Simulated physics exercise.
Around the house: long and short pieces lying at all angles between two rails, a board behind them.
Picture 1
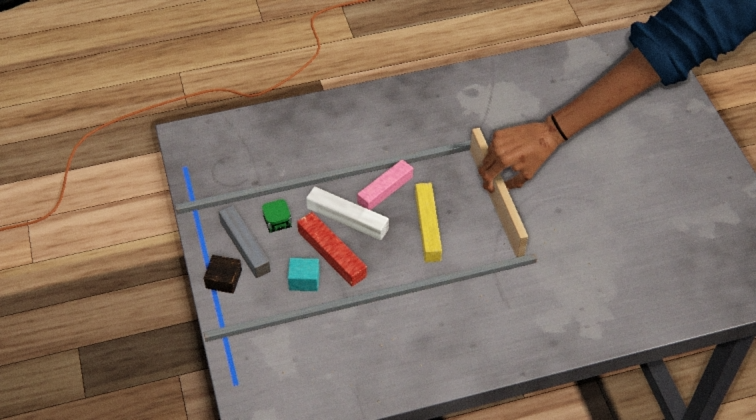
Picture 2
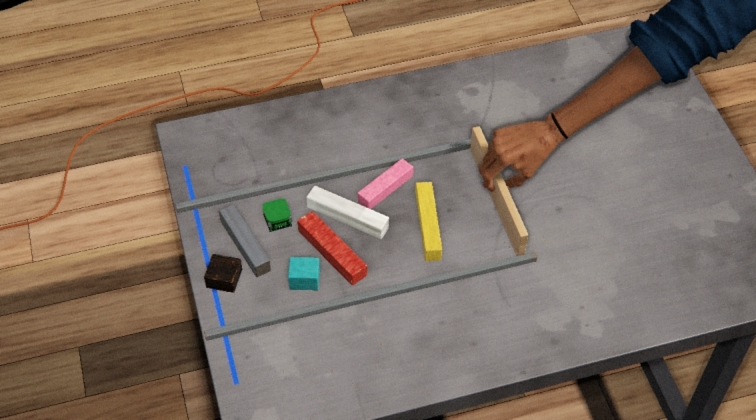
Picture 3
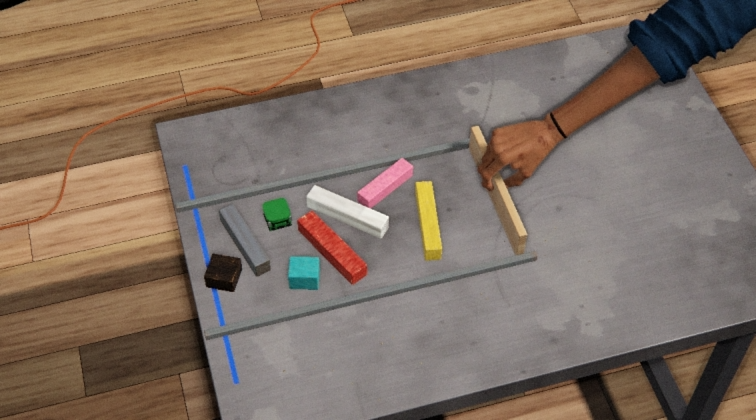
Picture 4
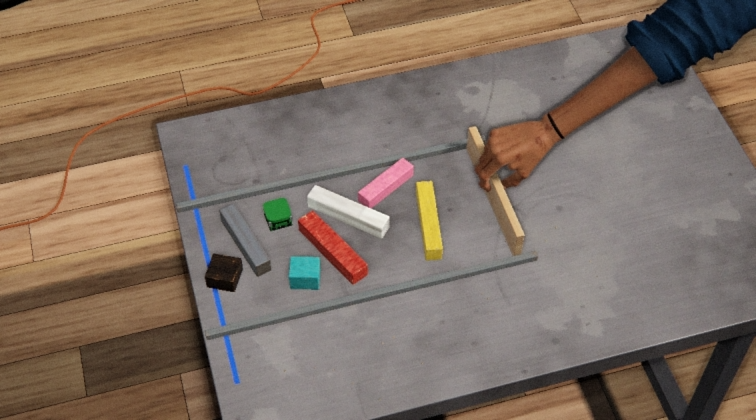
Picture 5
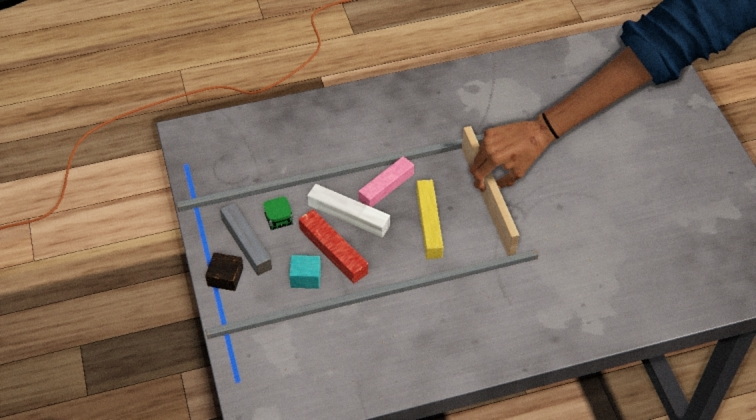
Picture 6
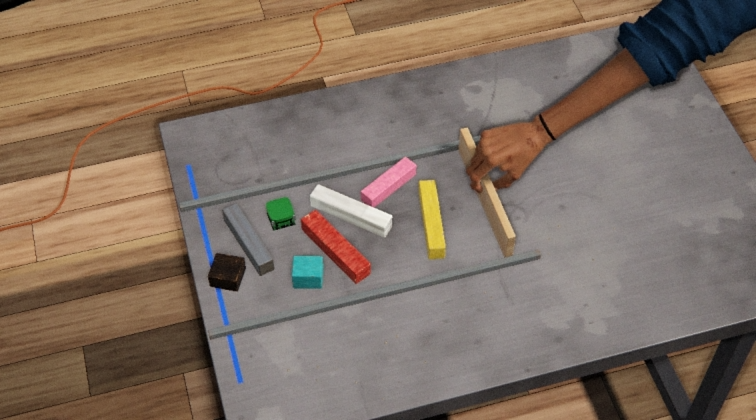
A hand slides an upright wooden board slightly left between two rails on a grey table, toward scattered coloured blocks and bars near a blue line, while the pieces stay in place apart from a faint shift of the whole view.
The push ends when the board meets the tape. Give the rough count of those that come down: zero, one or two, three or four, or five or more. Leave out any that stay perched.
The number that fall off is five or more.
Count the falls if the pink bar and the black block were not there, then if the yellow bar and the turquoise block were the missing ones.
5 in the first case, 5 in the second.
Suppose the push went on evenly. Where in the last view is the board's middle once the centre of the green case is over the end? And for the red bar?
At (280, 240) for the green case; at (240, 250) for the red bar.
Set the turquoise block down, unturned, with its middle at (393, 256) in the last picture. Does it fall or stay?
It is lost.
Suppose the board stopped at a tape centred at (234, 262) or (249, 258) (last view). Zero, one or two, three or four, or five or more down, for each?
For each place: Five or over; either three or four.
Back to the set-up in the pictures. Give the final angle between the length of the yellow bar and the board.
About 0°.
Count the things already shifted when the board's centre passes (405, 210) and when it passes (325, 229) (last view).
By then 3, and 8.
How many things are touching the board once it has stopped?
That makes 2.
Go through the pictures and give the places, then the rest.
The first picture shows black block (223, 274); grey stick (244, 241); green case (277, 216); board (498, 192); tape (209, 269).
The second picture shows grey stick (245, 240); board (498, 190).
The third picture shows green case (277, 215); pink bar (385, 184).
The fourth picture shows black block (224, 273); red bar (333, 247).
The fifth picture shows grey stick (246, 239); turquoise block (305, 272).
The sixth picture shows black block (227, 272); grey stick (248, 239); green case (281, 214); board (486, 192); tape (213, 266).
A little later, none off yet; black block at rest near (227, 272); grey stick at rest near (248, 239); green case at rest near (281, 214).
Next, none off yet; black block shifted about its own width near (211, 284); grey stick shifted a little near (213, 258); green case shifted well along near (210, 229).
When it is over, the number that fall off is five or more; down, white stick, red bar, turquoise block, green case, grey stick and black block.
